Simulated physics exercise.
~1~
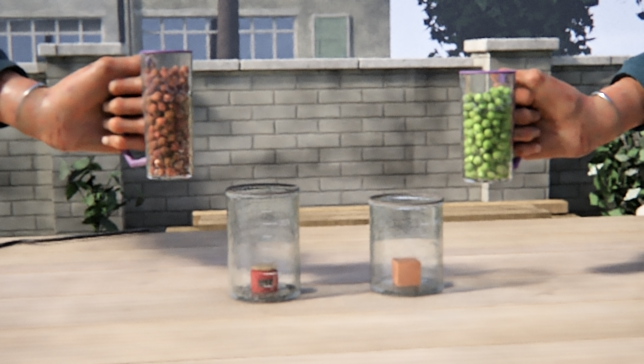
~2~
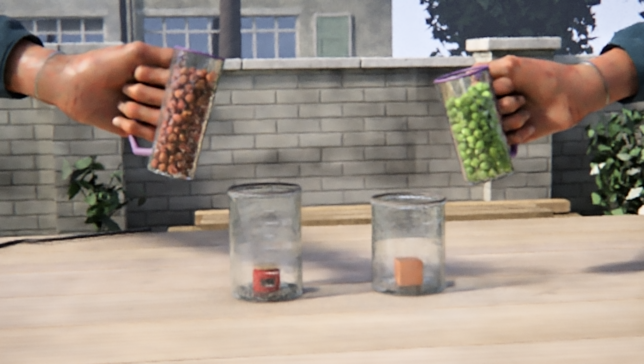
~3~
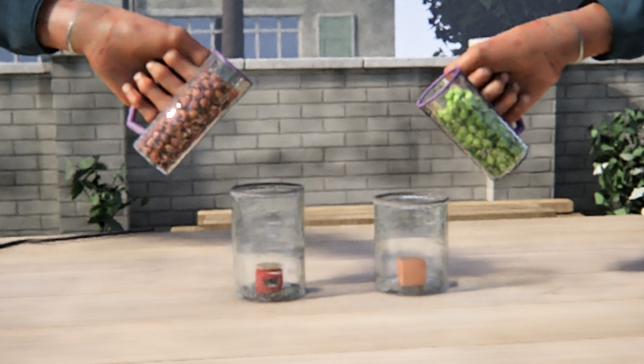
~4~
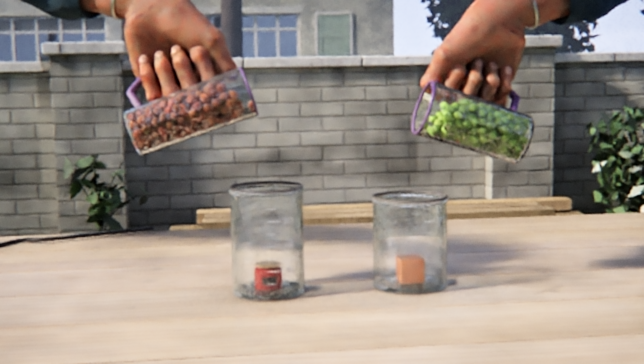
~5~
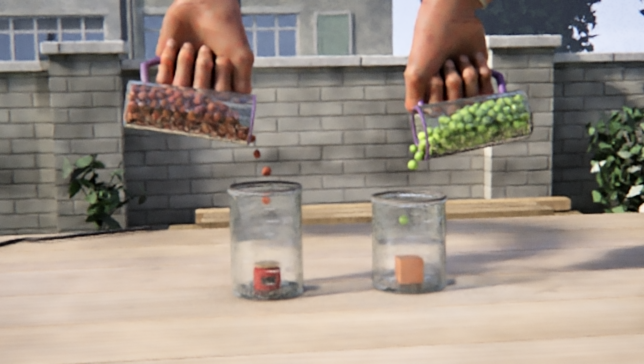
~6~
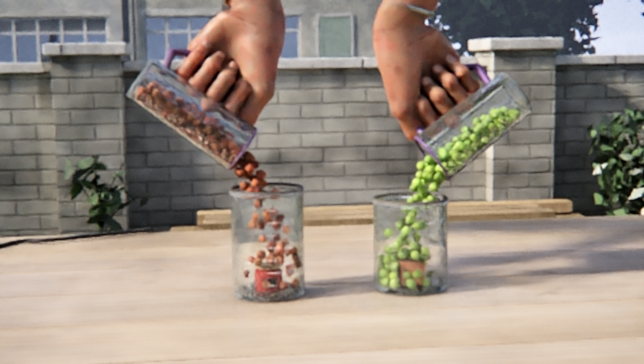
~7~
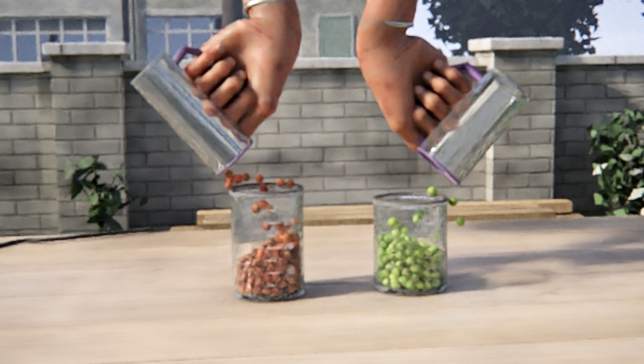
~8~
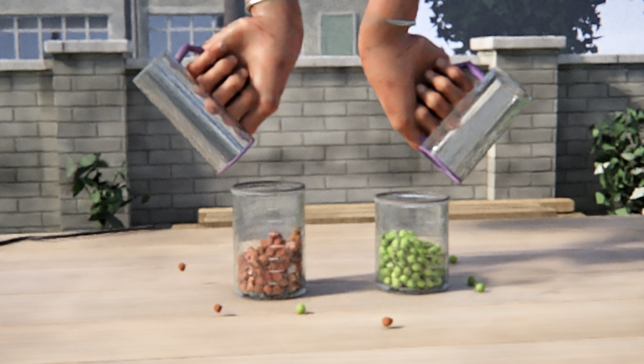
On an outdoor wooden table, two hands tipping brown and green pellets into glass beakers, burying small blocks, a few pellets scattering.
